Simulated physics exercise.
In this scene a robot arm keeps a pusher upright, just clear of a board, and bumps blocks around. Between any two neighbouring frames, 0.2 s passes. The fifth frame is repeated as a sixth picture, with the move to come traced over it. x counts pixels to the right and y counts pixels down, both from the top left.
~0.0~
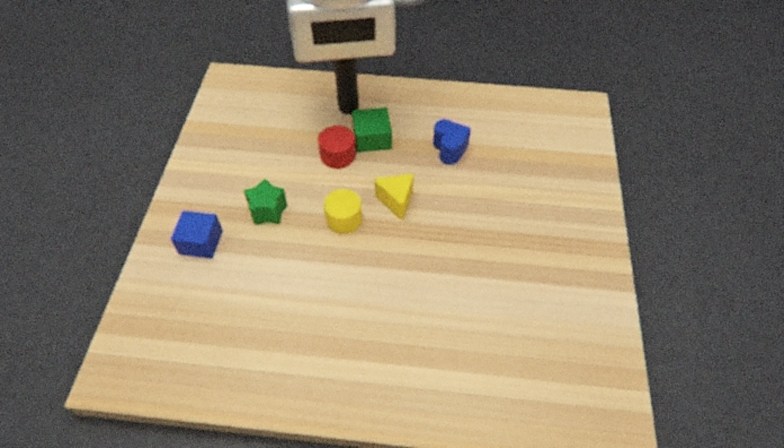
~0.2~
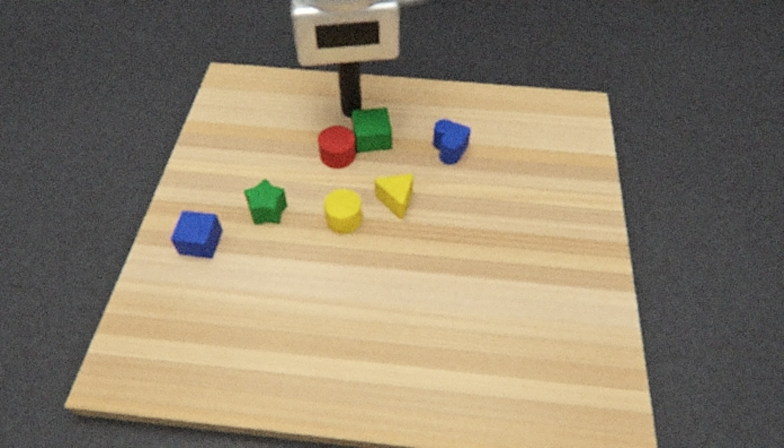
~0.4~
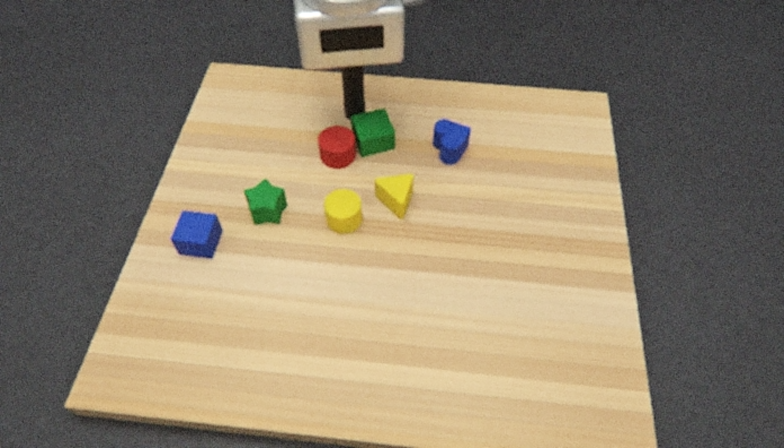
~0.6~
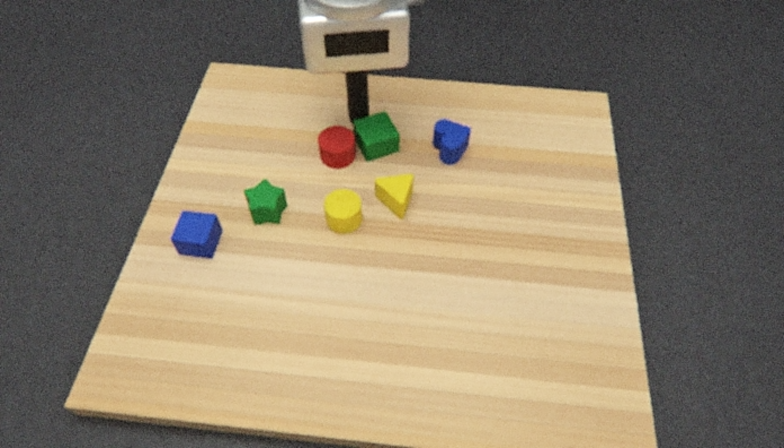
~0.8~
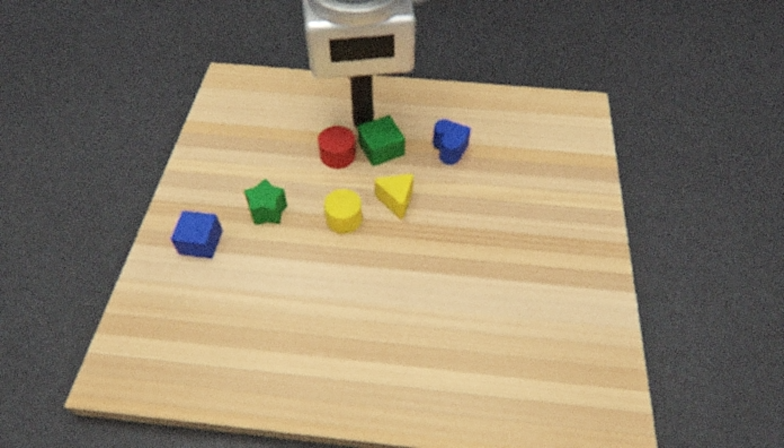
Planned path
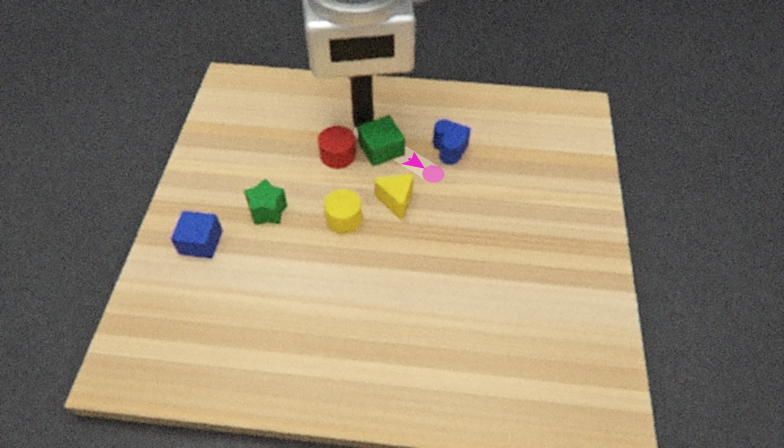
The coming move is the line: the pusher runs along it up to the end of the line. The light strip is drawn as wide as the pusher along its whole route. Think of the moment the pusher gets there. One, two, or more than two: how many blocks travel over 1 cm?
The number will come to 2.
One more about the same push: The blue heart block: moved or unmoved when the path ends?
Here's my answer: The blue heart block remains in position.
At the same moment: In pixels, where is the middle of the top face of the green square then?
By then it is at (432, 182).
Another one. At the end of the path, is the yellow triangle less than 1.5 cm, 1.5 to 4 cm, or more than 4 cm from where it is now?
By the end of the path, it will have gone between 1.5 and 4 cm.
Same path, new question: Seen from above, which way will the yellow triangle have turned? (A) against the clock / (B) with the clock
B: With the clock.
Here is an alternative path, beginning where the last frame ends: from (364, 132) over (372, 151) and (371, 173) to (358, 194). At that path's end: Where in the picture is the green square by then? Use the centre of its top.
About (402, 154).
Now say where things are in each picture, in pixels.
The first picture shows pusher's lower end at (349, 108); green square at (372, 121); yellow triangle at (397, 185); blue heart block at (452, 132).
The second picture shows pusher at (352, 111); blocks still.
The third picture shows pusher at (355, 115); green square at (373, 124).
The fourth picture shows pusher at (359, 119); green square at (376, 127).
The fifth picture shows pusher at (363, 123); green square at (381, 132); yellow triangle at (397, 185); blue heart block at (452, 132).
Drawn move, straight from (364, 132) to (433, 174).
The first path, step by step. One third of the way, pusher at (387, 137); green square at (402, 147).
Two thirds of the way, pusher at (410, 151); green square at (420, 165), turned 25° clockwise; yellow triangle at (397, 191).
At the end, pusher at (434, 166); green square at (432, 182), turned 50° clockwise; yellow triangle at (397, 198), turned 35° clockwise; blue heart block still.
